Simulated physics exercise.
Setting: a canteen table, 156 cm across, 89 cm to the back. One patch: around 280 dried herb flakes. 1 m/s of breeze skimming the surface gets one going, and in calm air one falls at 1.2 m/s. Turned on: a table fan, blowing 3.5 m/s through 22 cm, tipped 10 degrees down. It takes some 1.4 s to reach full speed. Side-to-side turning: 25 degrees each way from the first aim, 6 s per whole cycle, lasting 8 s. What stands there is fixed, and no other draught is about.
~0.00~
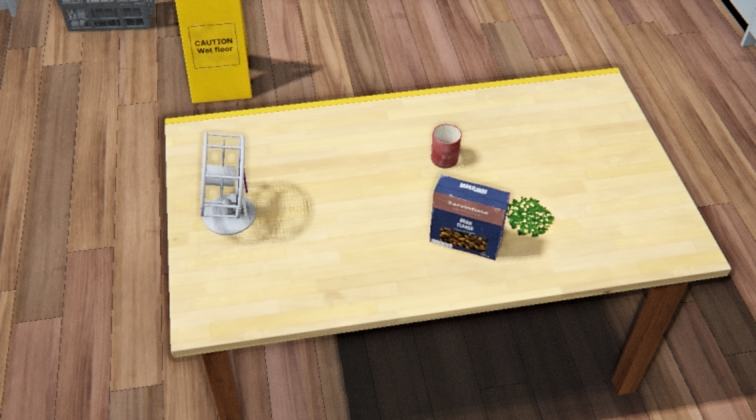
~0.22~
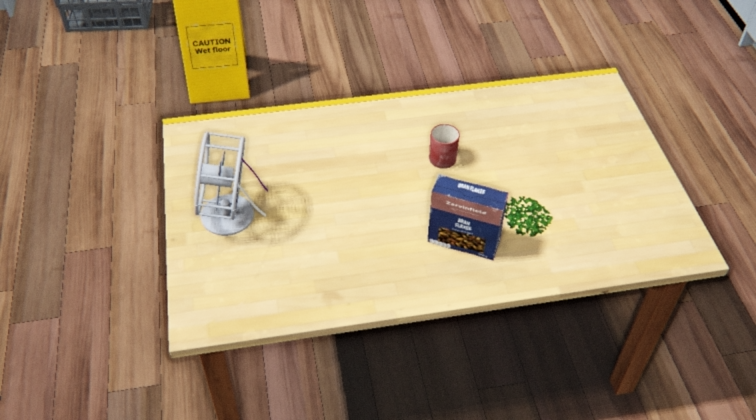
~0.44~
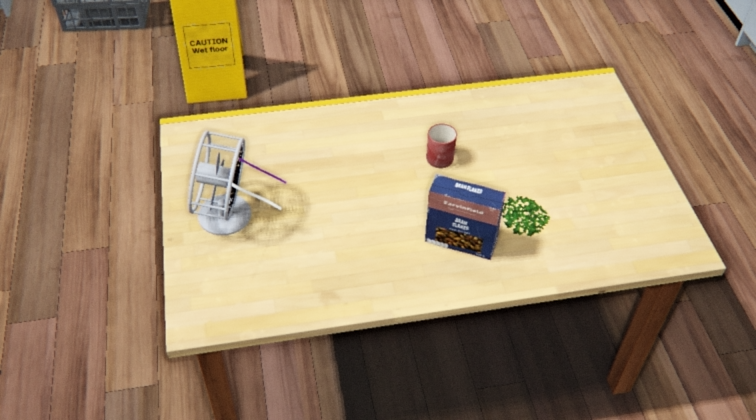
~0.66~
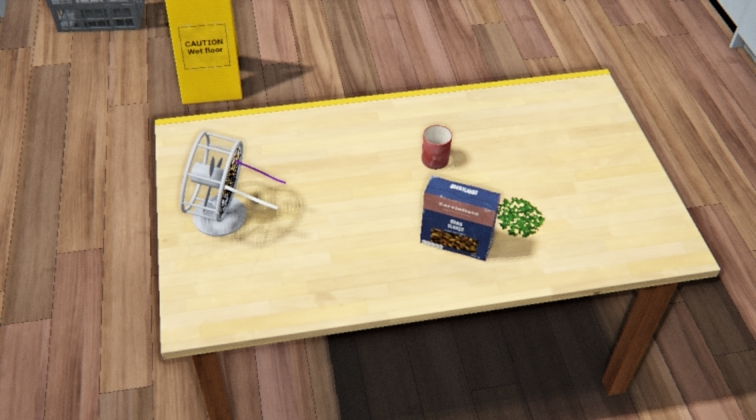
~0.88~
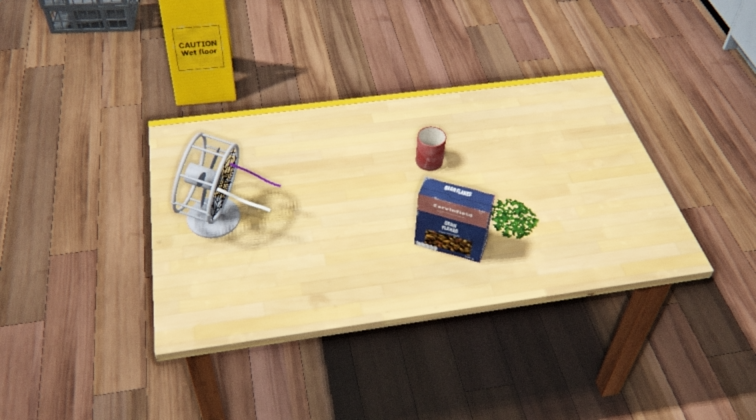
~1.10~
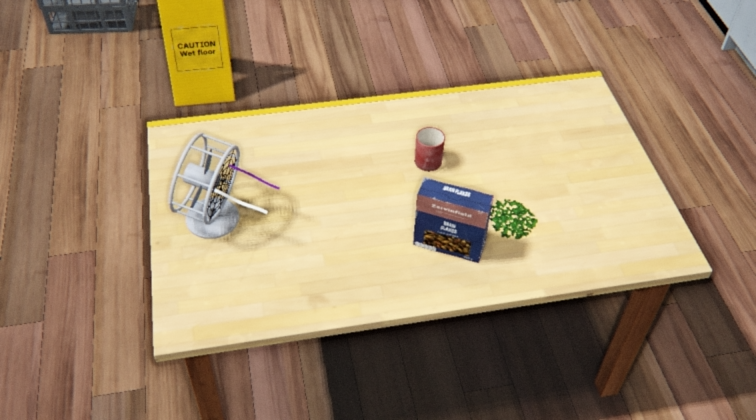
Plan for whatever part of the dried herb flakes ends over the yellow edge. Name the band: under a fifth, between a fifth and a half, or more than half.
The band is less than a fifth.
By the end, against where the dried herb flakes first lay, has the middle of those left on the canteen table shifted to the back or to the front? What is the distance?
Forward, by about 10 cm.
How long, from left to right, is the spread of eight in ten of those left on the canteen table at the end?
Around 40 centimetres from left to right.
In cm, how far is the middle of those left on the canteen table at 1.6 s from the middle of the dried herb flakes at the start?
The middle is some 5 cm from where it began.
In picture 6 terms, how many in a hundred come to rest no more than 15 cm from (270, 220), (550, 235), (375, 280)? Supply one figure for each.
Estimates in listed order: 0 %; 15 %; 0 %.
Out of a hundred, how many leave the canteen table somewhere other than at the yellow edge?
I would say close to 80 %.
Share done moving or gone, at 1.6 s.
0 per cent.
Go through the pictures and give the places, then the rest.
In the first picture, the middle of the dried herb flakes is near (529, 218), none has stirred yet and the mouth of the table fan is at (222, 176).
In the second picture, the middle of the dried herb flakes is near (528, 217), none has stirred yet and the yellow edge is centred on (397, 93).
In the third picture, the middle of the dried herb flakes is near (525, 217), none has stirred yet, the top of a carton is at (468, 191) and the top of a mug is at (442, 133).
In the fourth picture, the middle of the dried herb flakes is near (520, 218), none has stirred yet and the head of the table fan has turned about 16 degrees towards the front.
In the fifth picture, the middle of the dried herb flakes is near (514, 219) and none has stirred yet.
In the sixth picture, the middle of the dried herb flakes is near (513, 220), none has stirred yet and the head of the table fan has turned about 23 degrees towards the front.
After 1.6 s the count stands so, 0 % are over the yellow edge; the middle of those left on the top is near (535, 223).
After 2.6 s the count stands so, 0 % are over the yellow edge; the middle of those left on the top is near (531, 228).
After 4.4 s the count stands so, 0 % are over the yellow edge; the middle of those left on the top is near (522, 232).
After 8.0 s, at the end, 0 % are over the yellow edge; the middle of those left on the top is near (559, 242).
